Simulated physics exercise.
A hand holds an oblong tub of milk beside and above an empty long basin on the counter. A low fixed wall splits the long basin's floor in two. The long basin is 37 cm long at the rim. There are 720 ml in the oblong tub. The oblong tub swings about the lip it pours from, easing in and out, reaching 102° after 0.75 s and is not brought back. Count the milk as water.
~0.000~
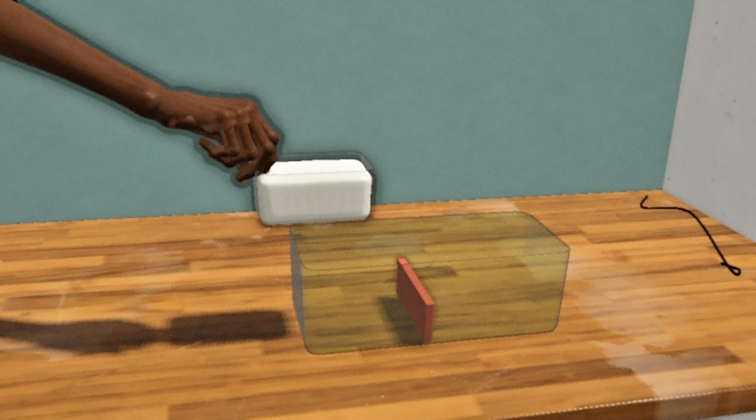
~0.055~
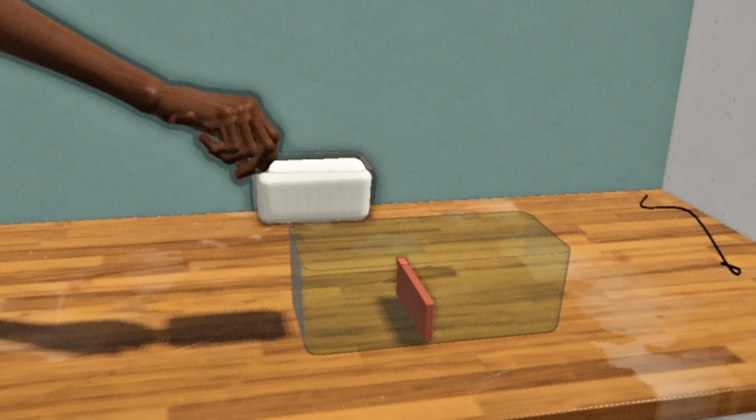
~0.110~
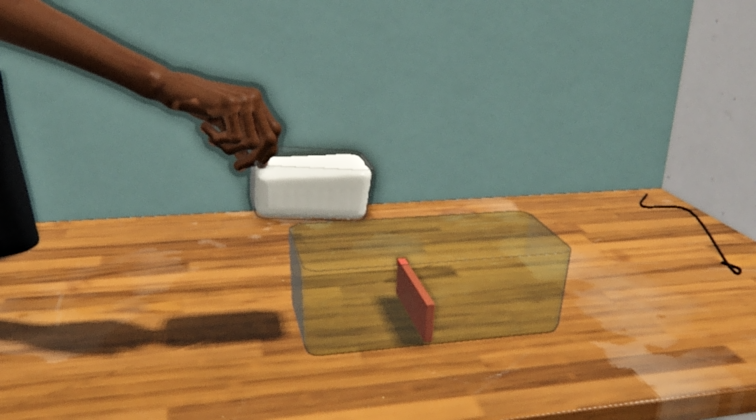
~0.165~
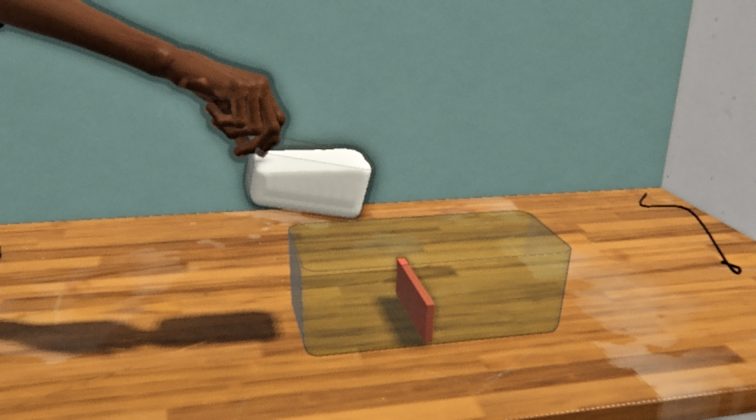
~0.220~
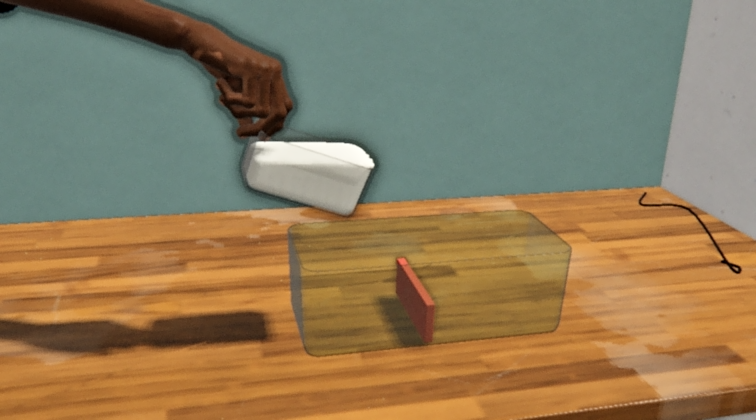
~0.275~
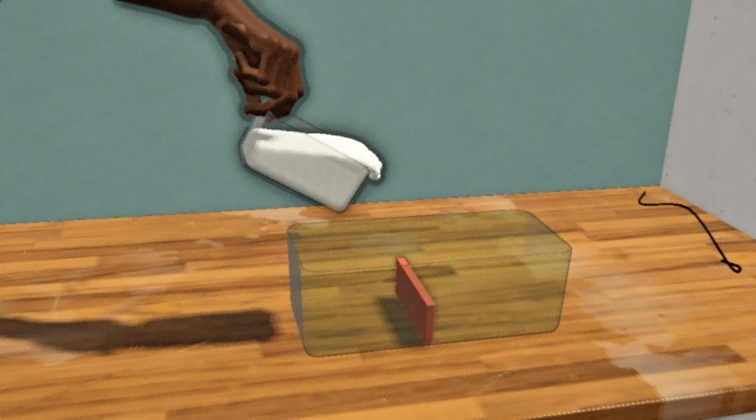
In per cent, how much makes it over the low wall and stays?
Roughly 87 per cent is past the wall.
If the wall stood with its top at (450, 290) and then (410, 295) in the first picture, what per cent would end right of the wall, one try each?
In turn about 50 and 85 per cent.
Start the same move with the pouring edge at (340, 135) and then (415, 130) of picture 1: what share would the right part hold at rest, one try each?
In turn about 70 and 95 per cent.
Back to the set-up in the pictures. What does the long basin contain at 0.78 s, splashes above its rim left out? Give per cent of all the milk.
About 88 per cent.
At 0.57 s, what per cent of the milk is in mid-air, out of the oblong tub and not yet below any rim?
Some 52 per cent.
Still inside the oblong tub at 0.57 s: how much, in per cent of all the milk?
About 28 per cent.
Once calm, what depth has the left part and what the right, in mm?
Some 4 mm on the left and 22 mm on the right.
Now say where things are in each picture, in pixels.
In the first picture, it leans 0°; its right rim is at (368, 162); the milk meets the walls at (257, 172) and (365, 168); the long basin's rim runs from (296, 248) to (549, 231); the wall's top is at (415, 281).
In the second picture, it leans 1°; its right rim is at (368, 162); the milk meets the walls at (256, 171) and (365, 166).
In the third picture, it leans 5°; its right rim is at (368, 162); the milk meets the walls at (255, 168) and (365, 163).
In the fourth picture, it leans 12°; its right rim is at (367, 162); the milk meets the walls at (253, 161) and (366, 157).
In the fifth picture, it leans 20°; its right rim is at (367, 162); the milk meets the walls at (251, 151) and (364, 154); 2 per cent is over the edge.
In the sixth picture, it leans 30°; its right rim is at (366, 162); the milk meets the walls at (249, 138) and (364, 153); 6 per cent is over the edge.
By 0.57 s the tilt is 88° and 29 per cent is still to pour, 4 is left of the wall and 15 right of it.
By 0.78 s the tilt is 102° and 4 per cent is still to pour, 5 is left of the wall and 83 right of it.
By 1.01 s the tilt is 102° and 0 per cent is still to pour, 11 is left of the wall and 87 right of it.
By 1.25 s the tilt is 102° and 0 per cent is still to pour, 12 is left of the wall and 87 right of it.
At rest 12 per cent lies left of the wall, 87 right of it and 1 outside.
